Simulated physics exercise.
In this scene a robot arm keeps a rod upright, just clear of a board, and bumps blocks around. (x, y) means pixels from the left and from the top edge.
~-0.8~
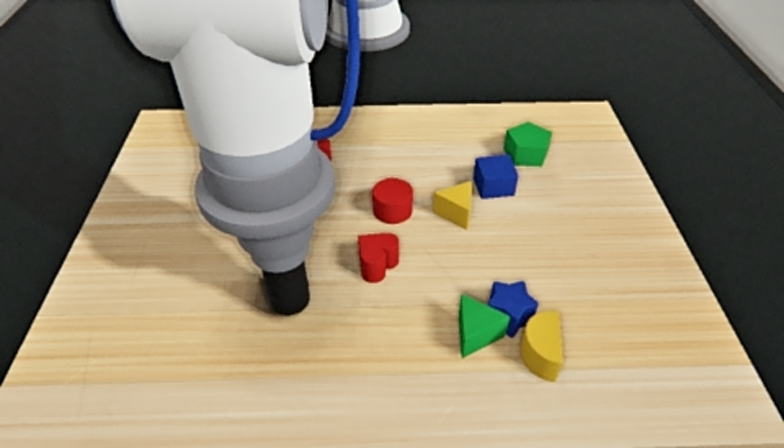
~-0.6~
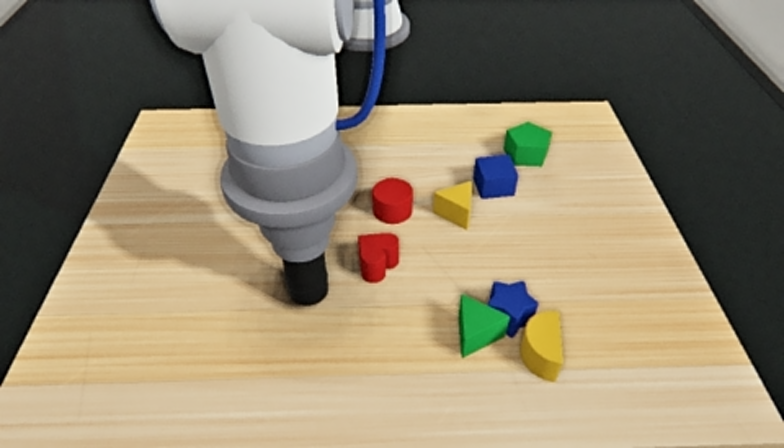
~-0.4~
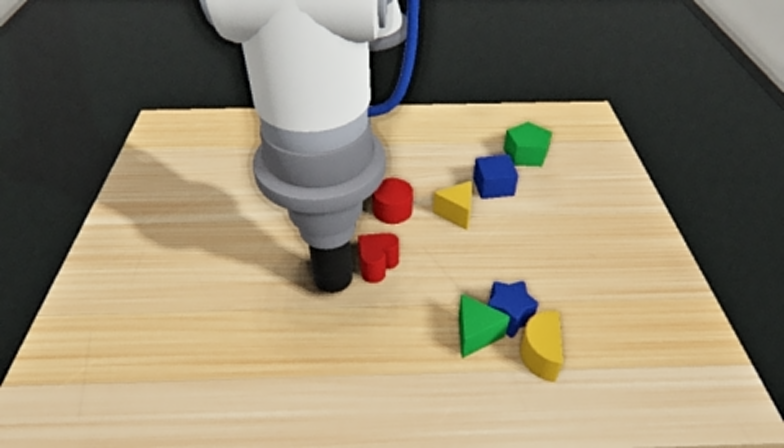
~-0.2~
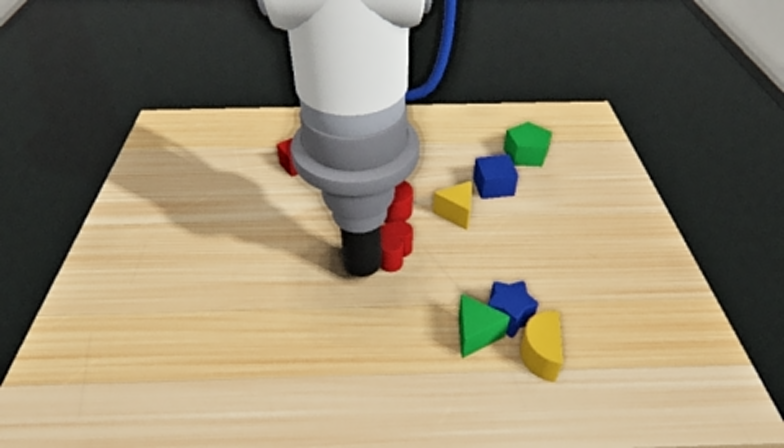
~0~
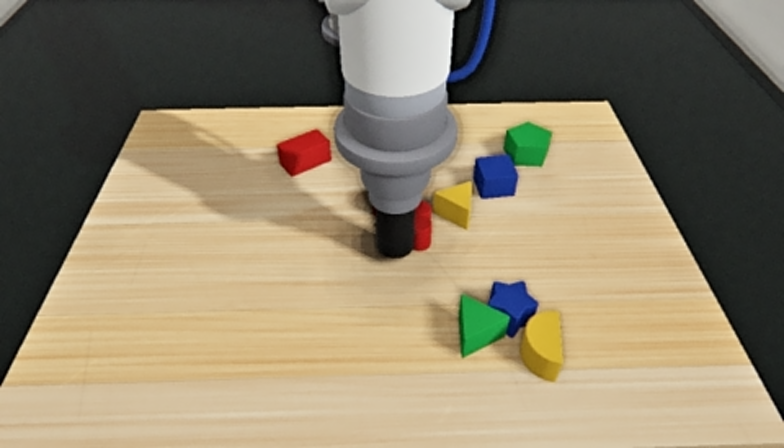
A robot arm with a black rod tip moves rightward and slightly away across a wooden board, meets the red heart block and pushes it toward the yellow triangular block, partly hiding it, while the other coloured blocks mostly stay put.
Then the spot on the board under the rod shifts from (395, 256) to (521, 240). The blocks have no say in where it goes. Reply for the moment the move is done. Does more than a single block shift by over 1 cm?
It seems not.
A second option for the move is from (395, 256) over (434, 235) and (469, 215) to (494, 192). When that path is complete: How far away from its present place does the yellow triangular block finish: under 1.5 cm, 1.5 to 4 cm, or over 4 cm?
The yellow triangular block ends up quite far away, over 4 cm.
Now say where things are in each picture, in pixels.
Rod tip at (290, 301); block tops, red heart block at (377, 245); yellow triangular block at (458, 194), in the first frame.
Rod at (309, 292); blocks unchanged, in the second frame.
Rod at (334, 279); blocks unchanged, in the third frame.
Rod at (363, 264); red heart block at (392, 234), in the fourth frame.
Rod at (395, 247); red heart block partly hidden; yellow triangular block at (458, 194), in the fifth frame.
The first path, step by step. One third of the way, rod at (439, 242); red heart block at (433, 206), turned 55° anticlockwise.
Two thirds of the way, rod at (481, 236); red heart block at (434, 206), turned 55° anticlockwise.
At the end, rod at (523, 230); red heart block at (434, 206), turned 55° anticlockwise; yellow triangular block in place.
